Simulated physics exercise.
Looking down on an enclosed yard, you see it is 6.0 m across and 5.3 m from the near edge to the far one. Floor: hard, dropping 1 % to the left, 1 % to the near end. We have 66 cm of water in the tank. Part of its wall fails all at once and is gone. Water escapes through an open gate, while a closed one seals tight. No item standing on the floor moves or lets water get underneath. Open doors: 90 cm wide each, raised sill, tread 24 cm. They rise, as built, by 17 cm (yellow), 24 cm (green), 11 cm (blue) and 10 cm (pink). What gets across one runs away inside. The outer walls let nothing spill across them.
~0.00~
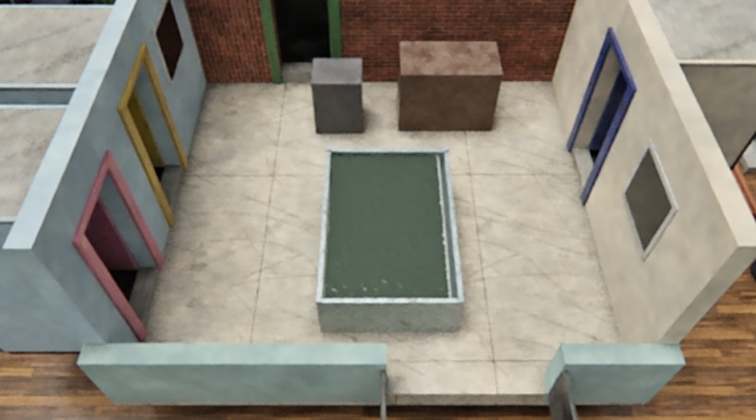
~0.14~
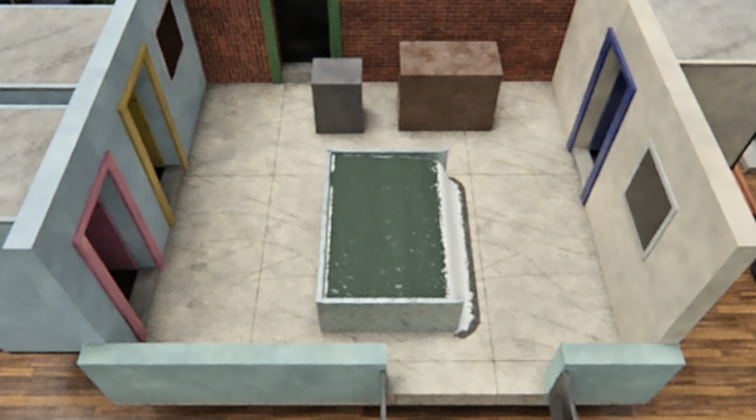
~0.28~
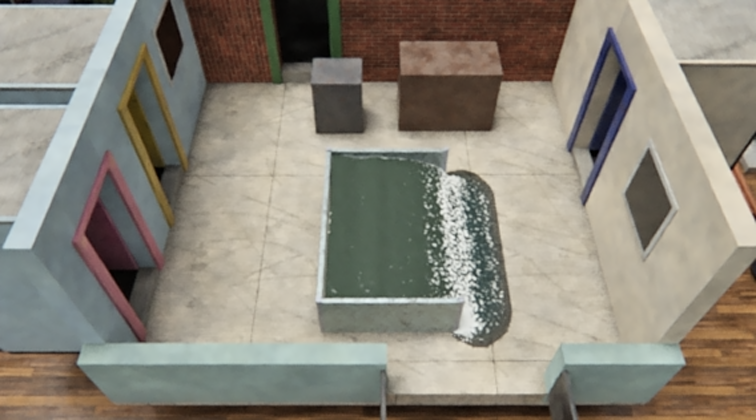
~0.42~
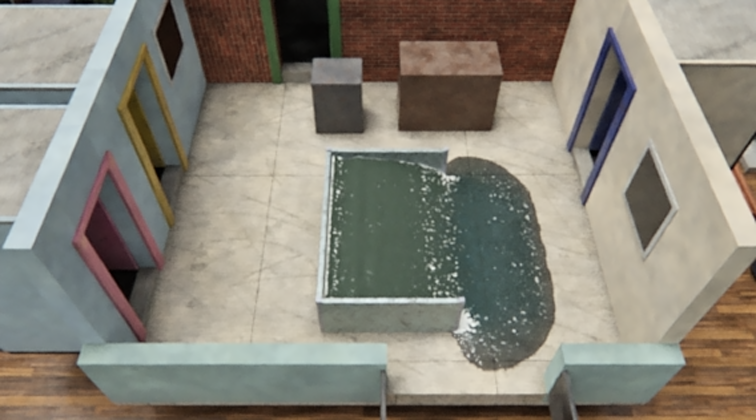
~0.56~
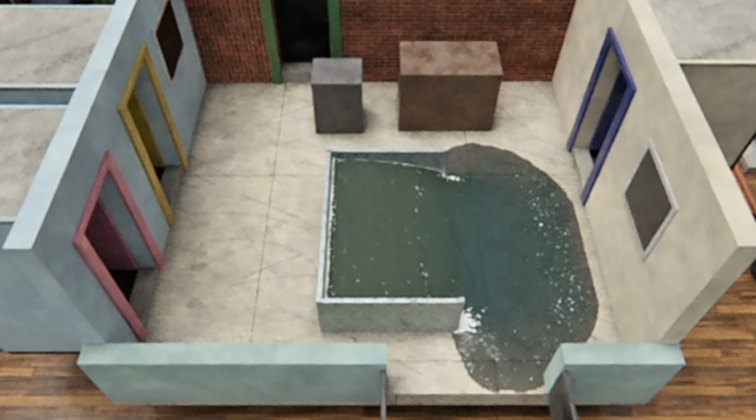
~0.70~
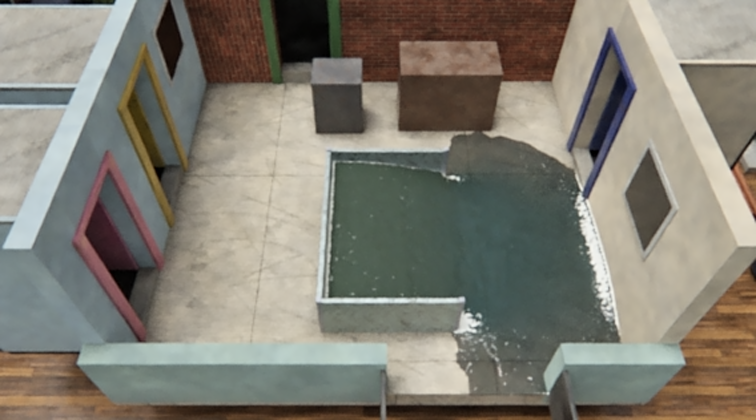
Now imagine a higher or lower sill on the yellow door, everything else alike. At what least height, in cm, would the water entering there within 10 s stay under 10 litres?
At about 6.5 cm.
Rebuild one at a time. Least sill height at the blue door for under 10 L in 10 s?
For the blue door, about 25 cm.
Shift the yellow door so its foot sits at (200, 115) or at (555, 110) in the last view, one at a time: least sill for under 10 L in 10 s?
You'd want about 10.5 cm there first, then about 17 cm.
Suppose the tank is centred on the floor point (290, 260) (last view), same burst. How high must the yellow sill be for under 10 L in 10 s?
New minimum height: Approx. 8.0 cm.
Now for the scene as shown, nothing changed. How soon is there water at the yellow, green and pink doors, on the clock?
Arrives: Yellow 5.5 s / green 3.6 s / pink 4.5 s.
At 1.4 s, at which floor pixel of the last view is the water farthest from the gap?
At about (556, 105).
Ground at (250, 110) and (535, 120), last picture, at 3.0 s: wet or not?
Note: Point one not yet reached; point two reached.
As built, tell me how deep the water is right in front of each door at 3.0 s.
In cm - yellow: 0, green: 0, blue: 16, pink: 0.
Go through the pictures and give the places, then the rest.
In the first frame, the tank at (389, 222) is whole and still, 66 cm deep; the yellow door at (159, 148) is dry.
In the second frame, the front is at (472, 324), 0.3 m from the gap at (447, 242); 0.4 m2 of floor is wet, 66 cm left at the back.
In the third frame, the gap is at (447, 243), the front 0.7 m out at (504, 320); the back of the tank holds 66 cm.
In the fourth frame, the gap is at (447, 244), the front 1.3 m out at (549, 307); the back of the tank holds 59 cm.
In the fifth frame, water pours out at (446, 244) and has run 1.8 m, to (591, 307); about 8 cm deep outside, 56 cm at the back.
In the sixth frame, the gap is at (446, 244), the front 2.1 m out at (618, 341); the back of the tank holds 54 cm; 4.0 m in a straight line remain to the yellow door at (159, 148).
After 1.4 s water covers 30 % of the floor, deepest (48 cm) near (623, 359); it has not reached the yellow door.
After 3.0 s water covers 40 % of the floor, deepest (26 cm) near (550, 84); it has not reached the yellow door.
After 10.0 s water covers 95 % of the floor, deepest (14 cm) near (137, 361); 7 cm at the yellow door, 0 litres in over its 17 cm sill.
At the yellow door as built, the water arrived by 5.5 s and peaked near 11 cm at 8.2 s.
Run again over the same 10 s with other heights there, 17 litres in over 5.5 cm, 6 litres over 7.5 cm. The limit of 10 litres is kept from about 6.5 cm up.
